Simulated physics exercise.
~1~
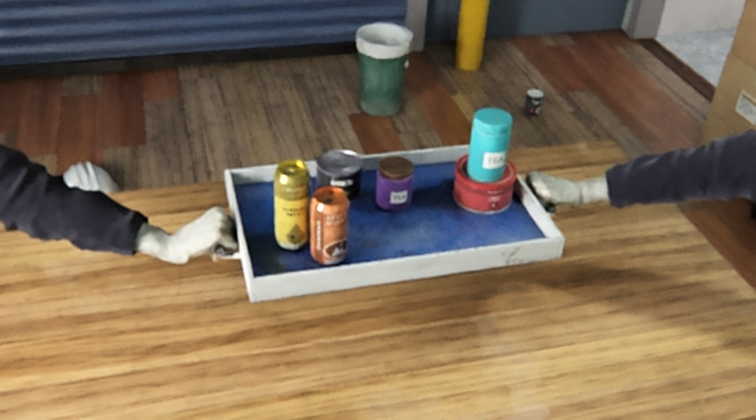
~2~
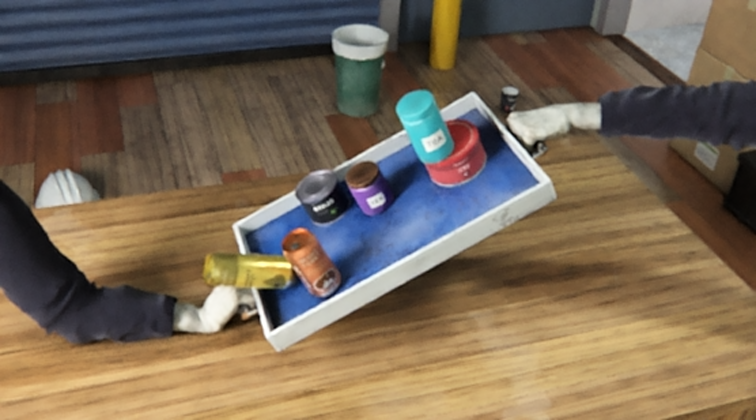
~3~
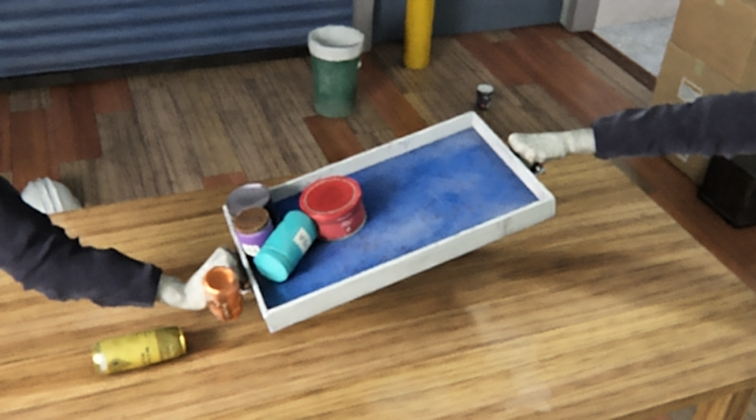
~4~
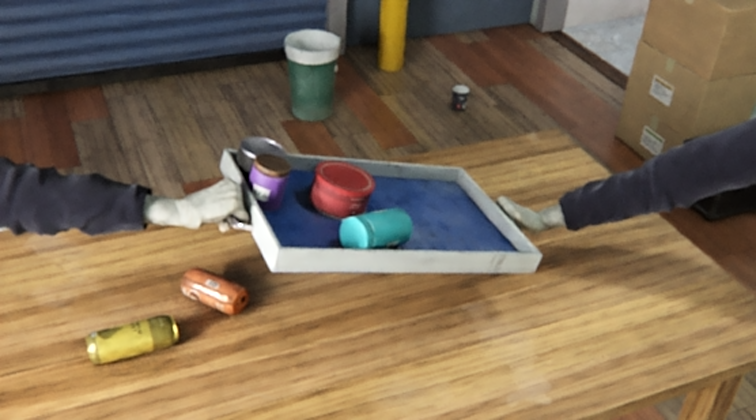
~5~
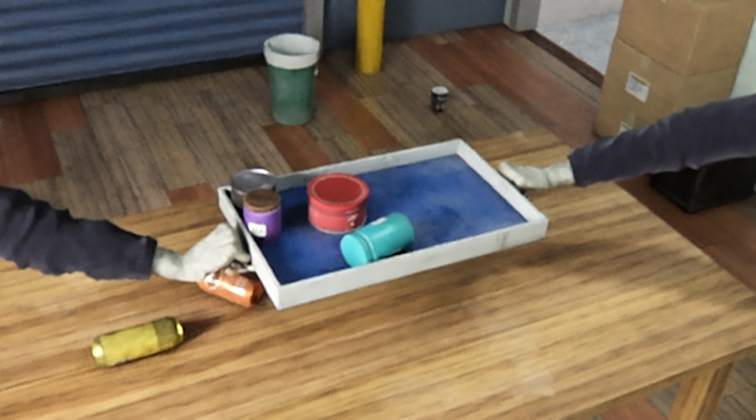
Two gloved hands tilt a tray left, spilling two cans and toppling a turquoise jar.
